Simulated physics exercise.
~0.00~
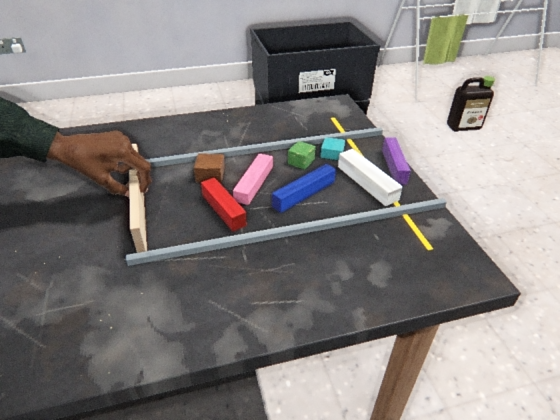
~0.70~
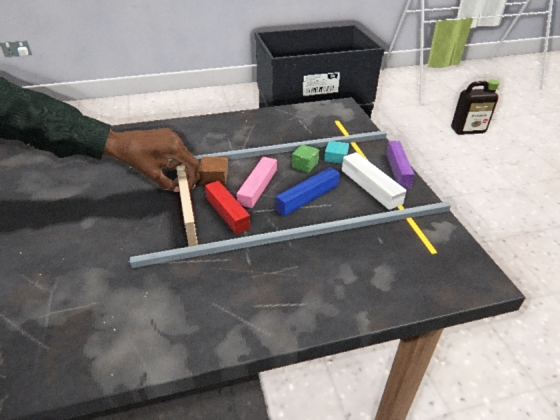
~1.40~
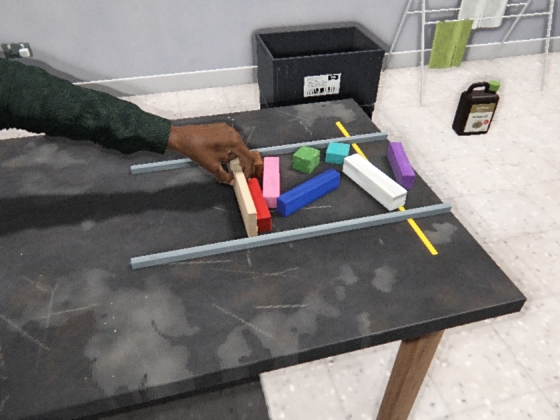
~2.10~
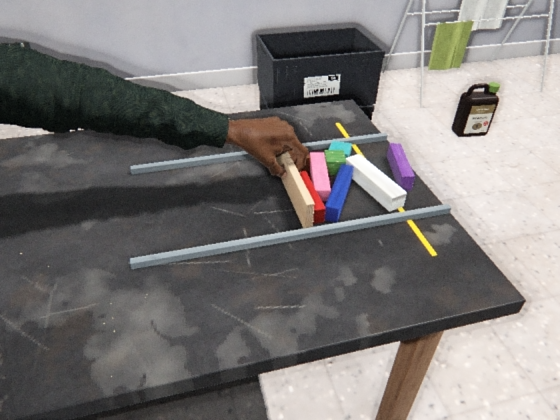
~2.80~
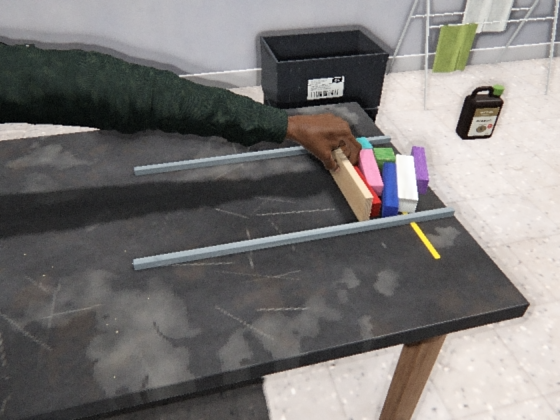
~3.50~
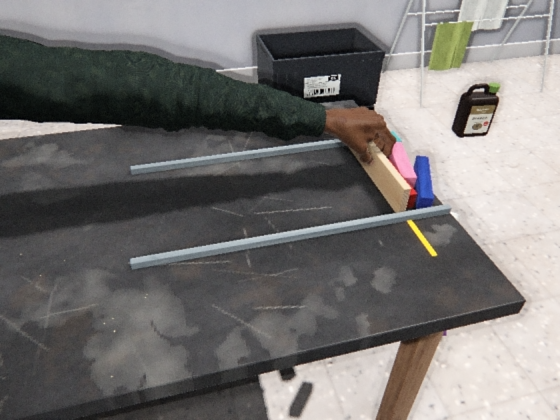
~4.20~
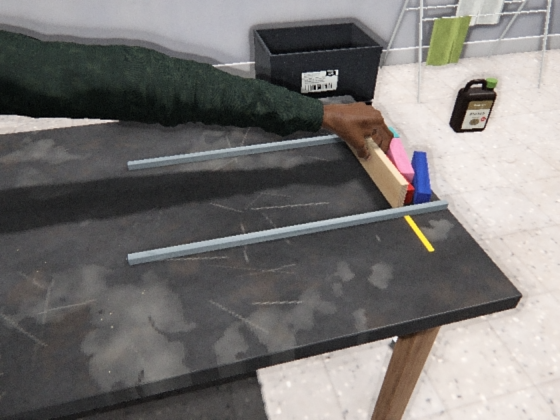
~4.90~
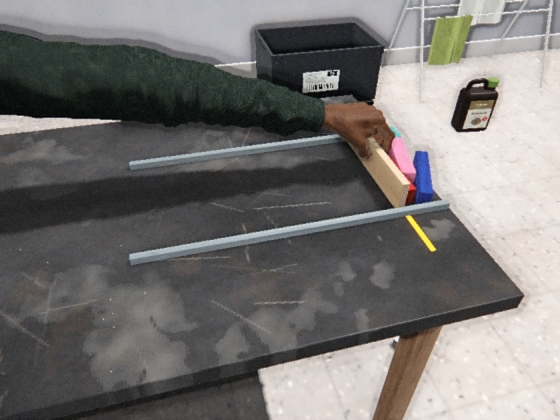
A hand in a dark green sleeve holds a pale wooden board upright between two grey rails on a dark, scuffed table, seen from above at a slight sway. Ahead lie brown, red, pink, green, blue, turquoise, white and purple pieces, near a yellow tape line, with a black bin behind. The hand slides the board right, gathering the brown, red and pink pieces, then the blue and green. The crowded pieces shift towards the table's end, and the green, white and purple ones drop off. The board stops by the tape, with red, pink and blue still against it.
